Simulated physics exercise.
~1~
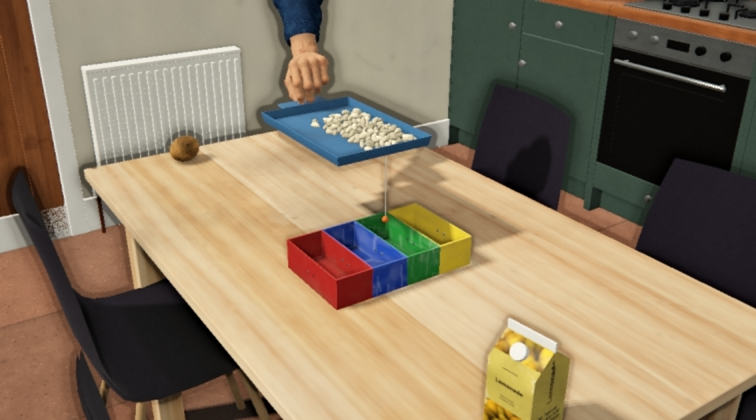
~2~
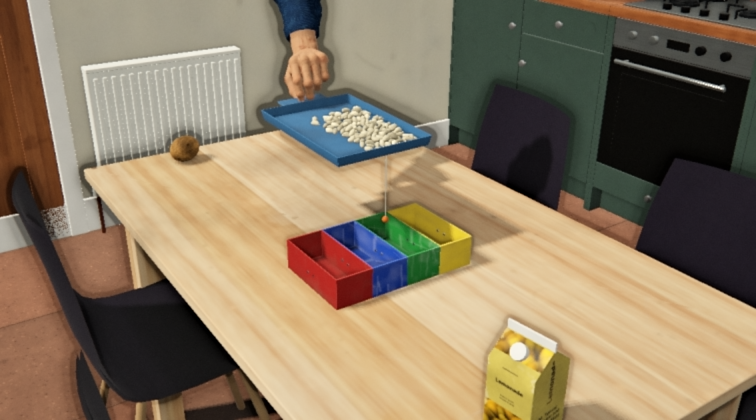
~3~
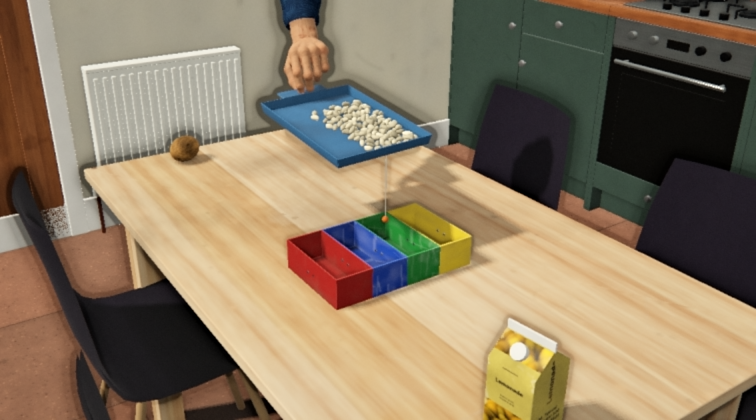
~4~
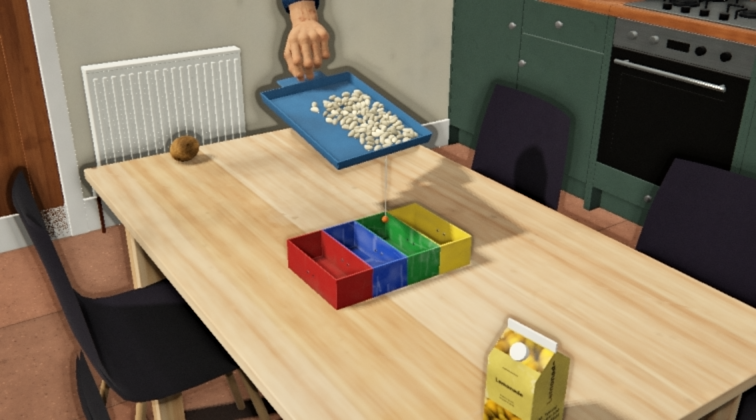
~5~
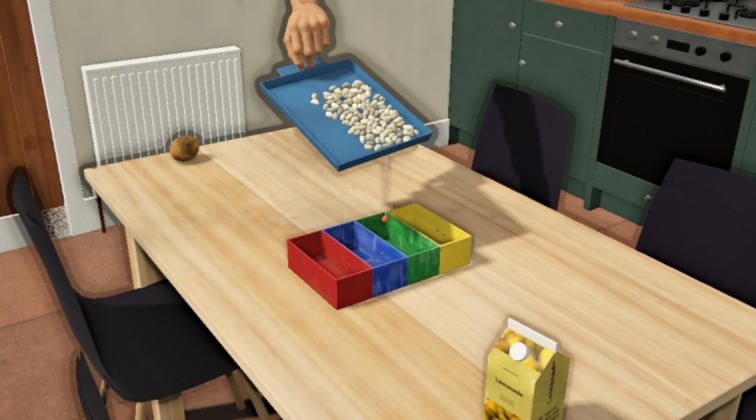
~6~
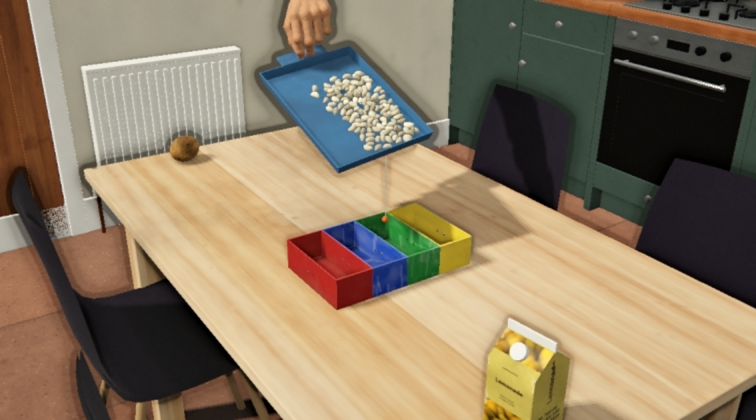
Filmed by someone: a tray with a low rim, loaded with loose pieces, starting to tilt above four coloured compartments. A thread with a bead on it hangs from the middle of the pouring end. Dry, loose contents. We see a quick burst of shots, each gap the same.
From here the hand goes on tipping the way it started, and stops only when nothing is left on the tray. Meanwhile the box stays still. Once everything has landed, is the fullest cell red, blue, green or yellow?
It is the blue cell.
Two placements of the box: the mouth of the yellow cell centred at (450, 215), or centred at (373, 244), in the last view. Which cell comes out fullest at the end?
So the first one goes to red and the second to that yellow cell.
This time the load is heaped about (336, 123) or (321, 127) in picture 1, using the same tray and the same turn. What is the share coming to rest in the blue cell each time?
Around 50 percent the first time and around 60 percent the second time.
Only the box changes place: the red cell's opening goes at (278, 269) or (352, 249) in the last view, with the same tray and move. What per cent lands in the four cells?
About 100 in a hundred, then about 100 in a hundred.
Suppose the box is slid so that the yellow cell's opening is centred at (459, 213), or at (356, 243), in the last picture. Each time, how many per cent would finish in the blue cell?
In order: 20 percent and 0 percent.
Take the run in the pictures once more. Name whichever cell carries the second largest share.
After the leader, it is the green cell.
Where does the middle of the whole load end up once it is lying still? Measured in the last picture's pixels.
At about (374, 270).
Just after the last frame, tray tipped steeply; almost all on the tray; just a few falling or outside the box.
A moment on, tray tipped past a quarter turn; the larger part on the tray; about a tenth in the blue cell; just a few in the red cell; just a few in the green cell; about a tenth falling or outside the box.
Further on, tray tipped past a quarter turn; roughly half in the blue cell; roughly a quarter in the green cell; about a tenth in the red cell; just a few in the yellow cell; just a few falling or outside the box.
When it is over, tray tipped past a quarter turn; roughly half in the blue cell; roughly a quarter in the green cell; about a tenth in the red cell; just a few in the yellow cell; just a few outside the box.
